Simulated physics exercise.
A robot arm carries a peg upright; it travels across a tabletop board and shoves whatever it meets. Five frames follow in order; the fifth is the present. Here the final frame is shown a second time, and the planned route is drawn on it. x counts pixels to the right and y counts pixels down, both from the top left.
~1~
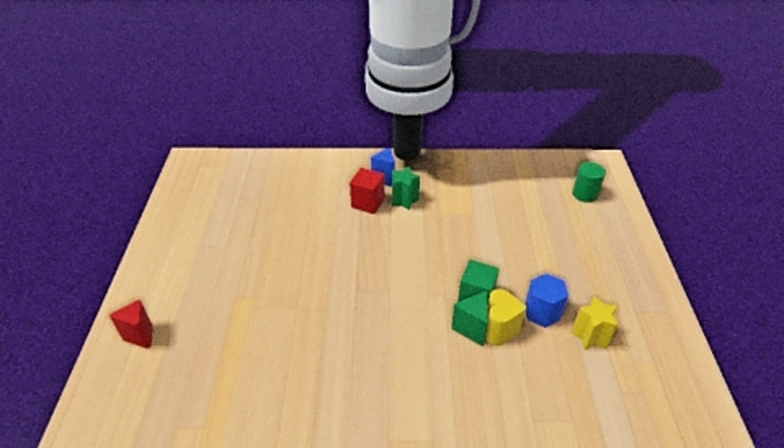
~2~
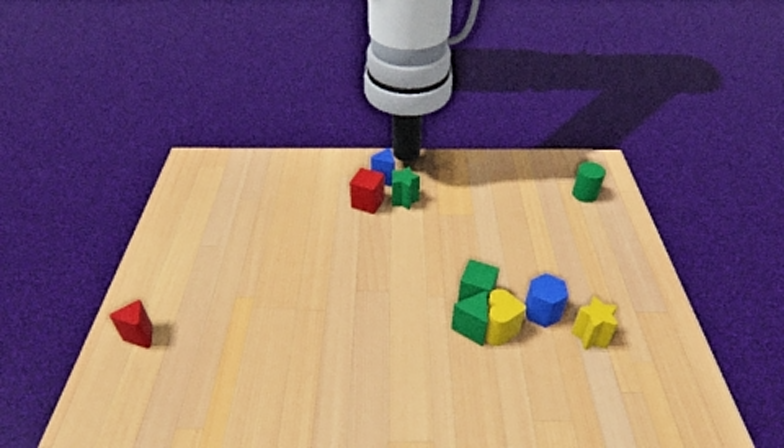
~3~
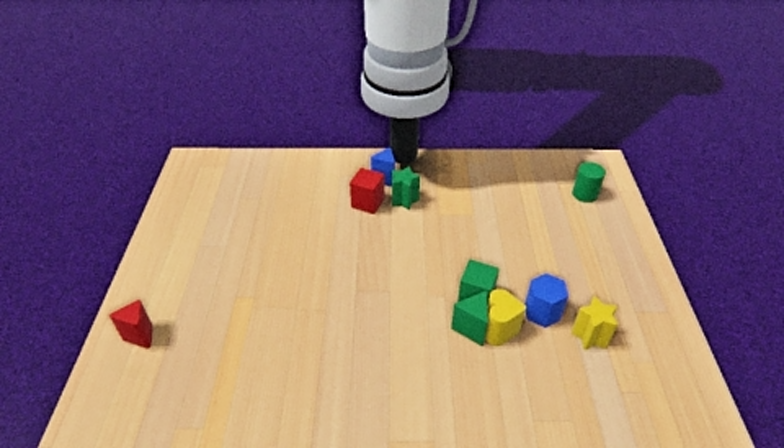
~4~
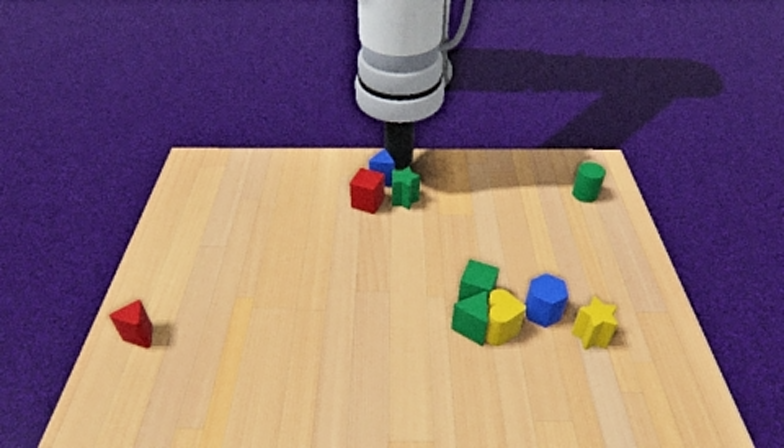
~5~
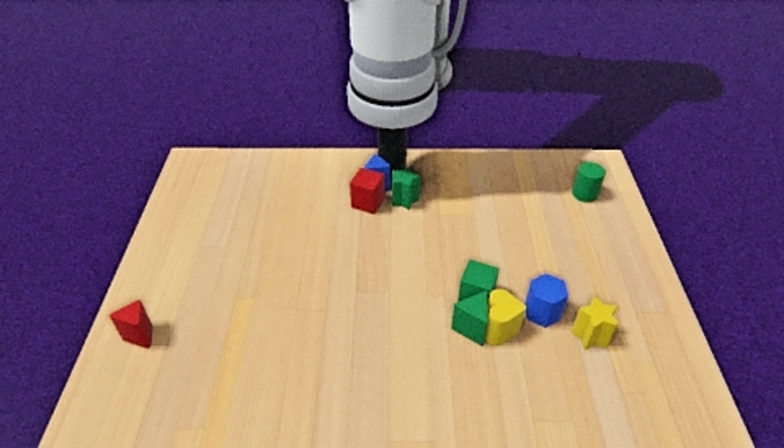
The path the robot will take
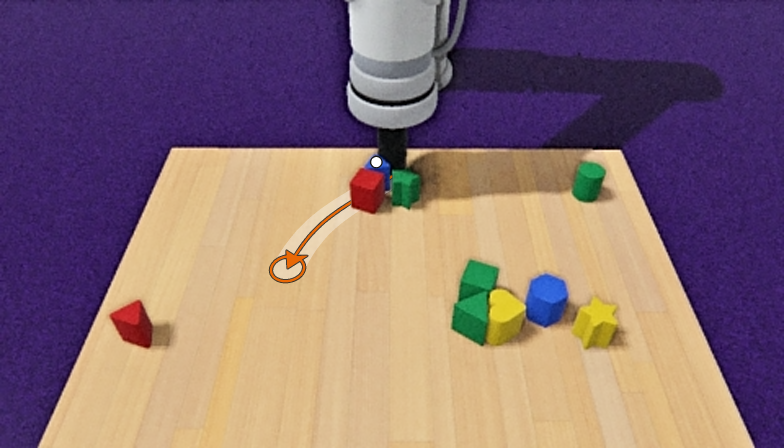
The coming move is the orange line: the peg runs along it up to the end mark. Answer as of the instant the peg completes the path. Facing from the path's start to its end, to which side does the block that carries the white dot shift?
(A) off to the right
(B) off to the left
A (off to the right)
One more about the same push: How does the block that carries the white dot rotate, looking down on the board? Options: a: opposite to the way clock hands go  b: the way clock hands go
(b)
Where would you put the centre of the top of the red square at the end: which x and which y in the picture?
It will likely be found at (353, 203).
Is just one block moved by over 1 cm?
No.
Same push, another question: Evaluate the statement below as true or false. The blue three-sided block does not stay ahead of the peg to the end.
That statement is accurate.
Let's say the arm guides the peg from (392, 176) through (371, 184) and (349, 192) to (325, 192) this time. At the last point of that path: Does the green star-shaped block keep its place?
Yes, that is what happens.
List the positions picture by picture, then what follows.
The first frame shows lower end of the peg (407, 153), tops of blocks, red square (367, 178), blue three-sided block (385, 155), green star-shaped block (405, 176).
The second frame shows peg (406, 154), blocks as before.
The third frame shows peg (404, 157), blocks as before.
The fourth frame shows peg (399, 160), blue three-sided block (382, 157).
The fifth frame shows peg (392, 166), red square (367, 178), blue three-sided block (376, 162), green star-shaped block (405, 176).
The drawn path runs from (392, 176) over (334, 214) to (288, 269); the dot is on the blue three-sided block.
On the path given first. One third of the way, peg (352, 191); red square (354, 198), turned 60° anticlockwise; blue three-sided block (334, 188), turned 25° anticlockwise.
Two thirds of the way, peg (314, 220); red square (353, 203), turned 70° anticlockwise; blue three-sided block (289, 215), turned 15° clockwise.
At the end, peg (286, 258); red square (353, 203), turned 70° anticlockwise; blue three-sided block (260, 235), turned 60° clockwise; green star-shaped block not moved.
